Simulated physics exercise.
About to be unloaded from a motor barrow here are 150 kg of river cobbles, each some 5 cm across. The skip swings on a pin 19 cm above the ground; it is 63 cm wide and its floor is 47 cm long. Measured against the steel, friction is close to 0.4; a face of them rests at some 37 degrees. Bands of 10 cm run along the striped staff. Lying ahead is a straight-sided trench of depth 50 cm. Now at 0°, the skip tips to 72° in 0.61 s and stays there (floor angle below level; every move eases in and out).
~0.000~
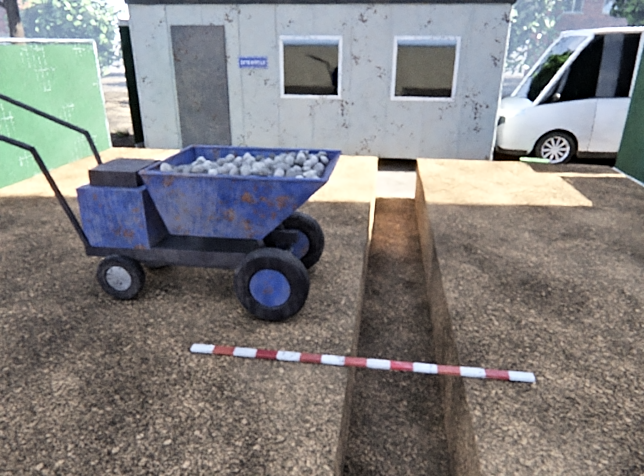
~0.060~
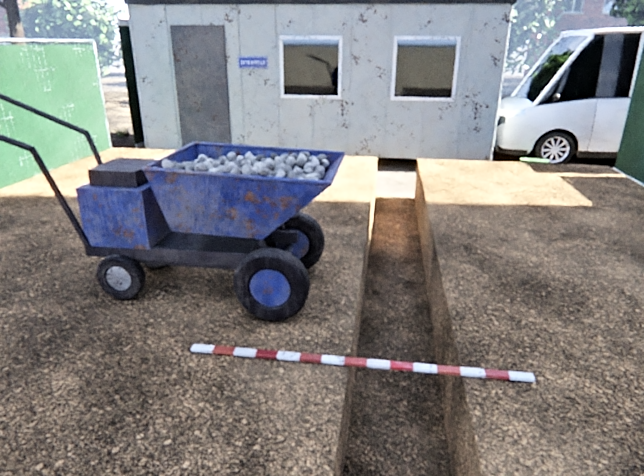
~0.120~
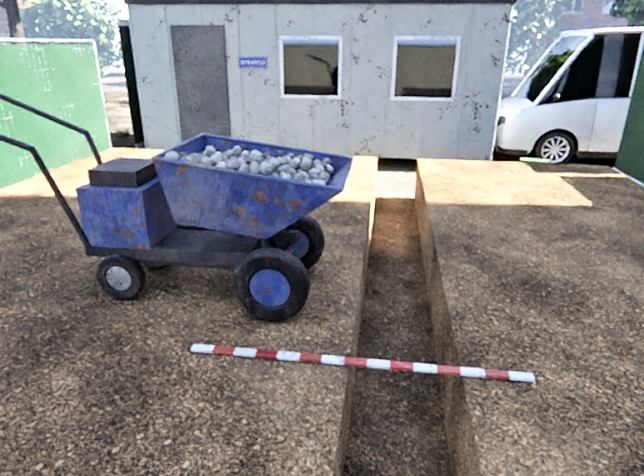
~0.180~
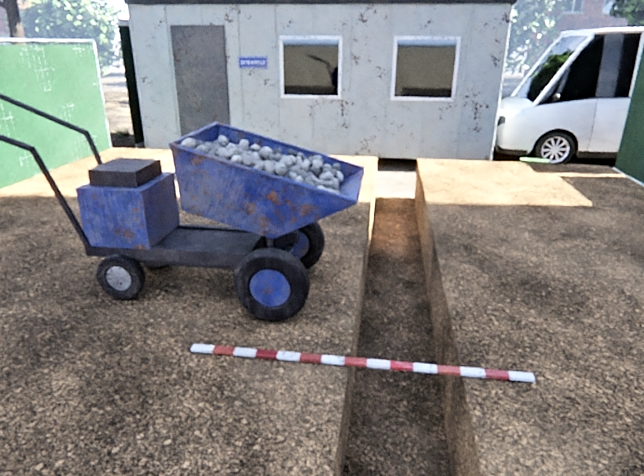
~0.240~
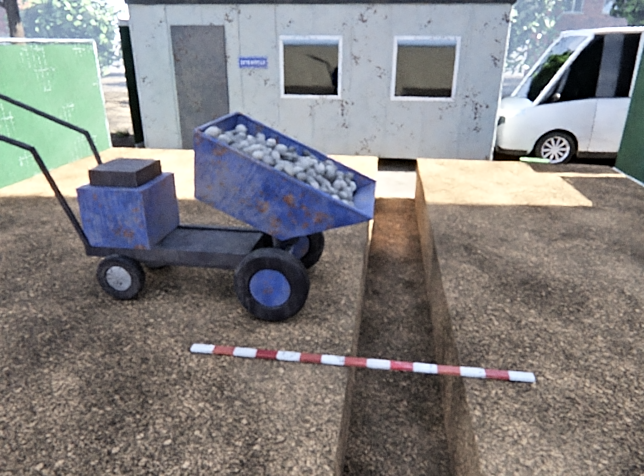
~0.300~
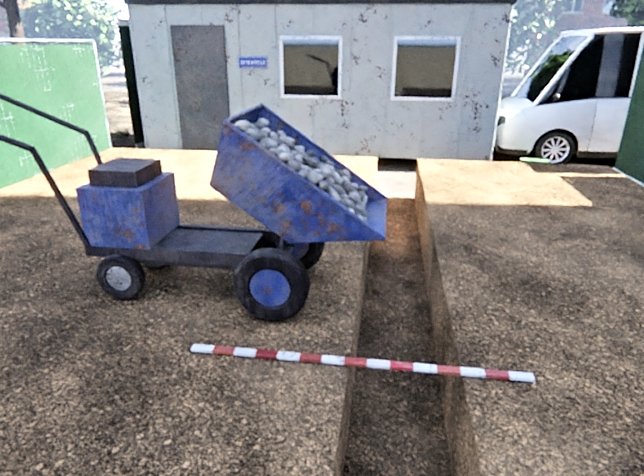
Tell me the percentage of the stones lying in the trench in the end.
Close to 75 %.
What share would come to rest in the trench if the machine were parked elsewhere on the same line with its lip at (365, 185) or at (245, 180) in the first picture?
The first gives about 30 percent and the second about 80 percent.
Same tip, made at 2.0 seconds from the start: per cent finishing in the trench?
Then roughly 95 percent.
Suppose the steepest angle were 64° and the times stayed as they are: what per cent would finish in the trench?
Near 70 per cent then.
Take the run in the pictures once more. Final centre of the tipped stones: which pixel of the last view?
Look at roughly (420, 368).
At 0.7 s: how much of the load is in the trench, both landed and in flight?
Close to 35 per cent has got there by then.
After 0.5 s the floor is at 61°; 100 % in the skip; the foremost stones are at (396, 254).
After 0.7 s the floor is at 72°; 61 % in the skip, 36 % in the trench, 3 % past the trench; the foremost stones are at (464, 305).
After 1.1 s the floor is at 72°; 6 % in the skip, 69 % in the trench, 25 % past the trench; the foremost stones are at (619, 320).
After 3.0 s the floor is at 72°; 0 % in the skip, 75 % in the trench, 25 % past the trench; the foremost stones are past the picture's edge.
